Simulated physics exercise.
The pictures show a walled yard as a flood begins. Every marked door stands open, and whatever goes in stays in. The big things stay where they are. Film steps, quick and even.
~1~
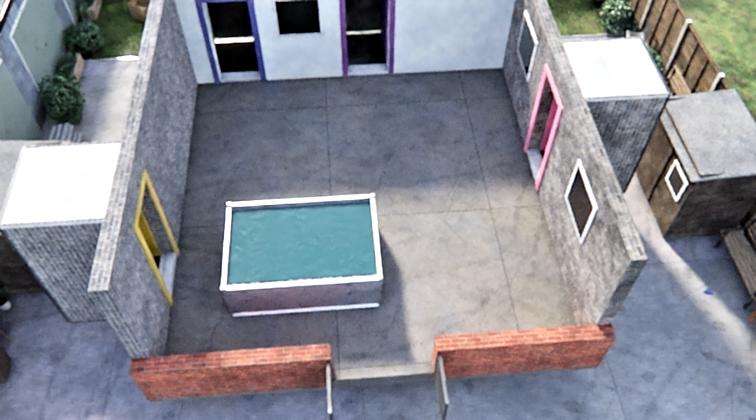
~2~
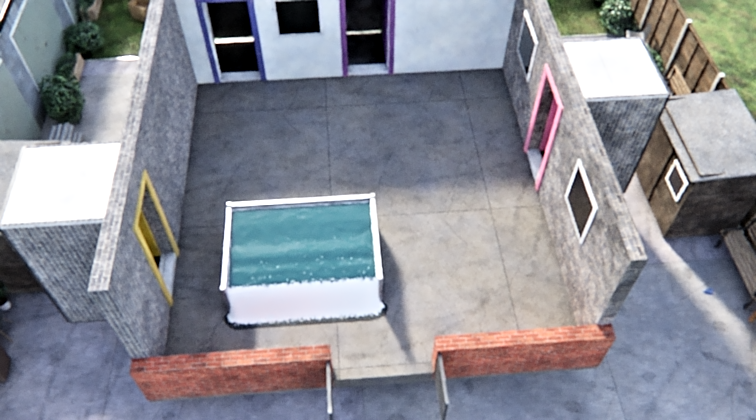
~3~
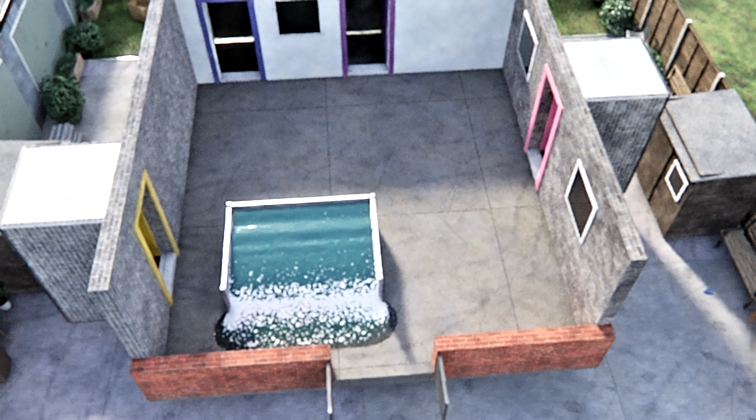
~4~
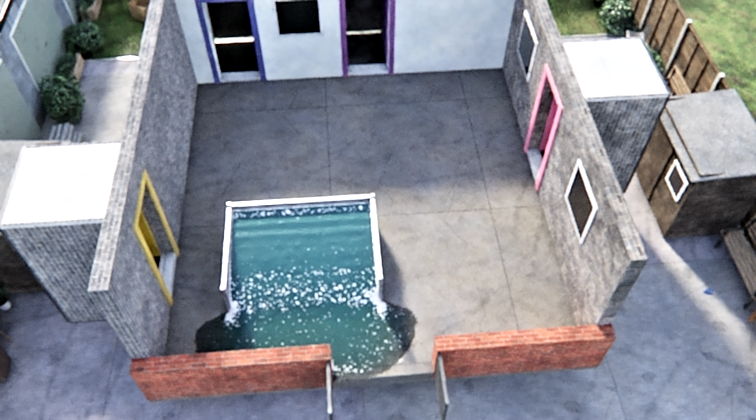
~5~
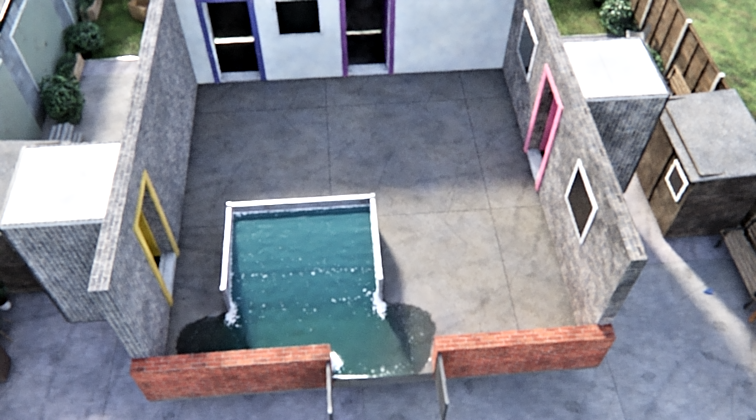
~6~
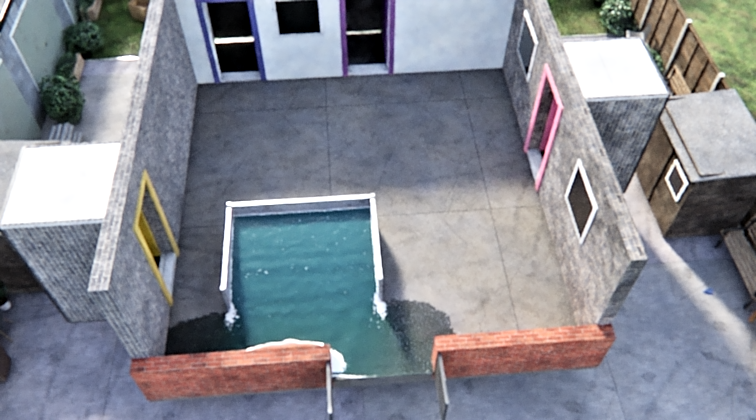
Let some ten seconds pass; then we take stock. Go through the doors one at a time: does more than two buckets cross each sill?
Purple door: Two buckets at most, yellow door: Two buckets at most, blue door: Over two buckets, pink door: Two buckets at most.
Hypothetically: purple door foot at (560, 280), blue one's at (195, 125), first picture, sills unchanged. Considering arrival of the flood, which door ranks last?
Result: The pink door.
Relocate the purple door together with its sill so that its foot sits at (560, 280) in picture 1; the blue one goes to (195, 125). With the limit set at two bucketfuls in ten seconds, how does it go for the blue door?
Blue is not flooded.
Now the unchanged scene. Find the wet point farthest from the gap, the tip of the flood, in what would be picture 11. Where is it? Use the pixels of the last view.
The front should reach about (522, 352).
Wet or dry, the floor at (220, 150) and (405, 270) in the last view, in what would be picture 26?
Result, in the order given: Wetted / not wetted.
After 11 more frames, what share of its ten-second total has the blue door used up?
0 %.
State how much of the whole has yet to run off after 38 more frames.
60 %.
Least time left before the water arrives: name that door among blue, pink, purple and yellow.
That would be the yellow-painted one.
A moment on, water covers 10 % of the floor; the purple door not reached, the yellow door not reached, the blue door not reached, the pink door not reached.
Next, water covers 20 % of the floor; the purple door not reached, the yellow door wet at the sill, nothing in, the blue door not reached, the pink door not reached.
Then, water covers 40 % of the floor; the purple door not reached, the yellow door wet at the sill, nothing in, the blue door not reached, the pink door not reached.
Later, water covers 55 % of the floor; the purple door wet at the sill, nothing in, the yellow door under two buckets in, the blue door over two buckets in, the pink door wet at the sill, nothing in.
In the end, water covers 95 % of the floor; the purple door wet at the sill, nothing in, the yellow door under two buckets in, the blue door over two buckets in, the pink door wet at the sill, nothing in.
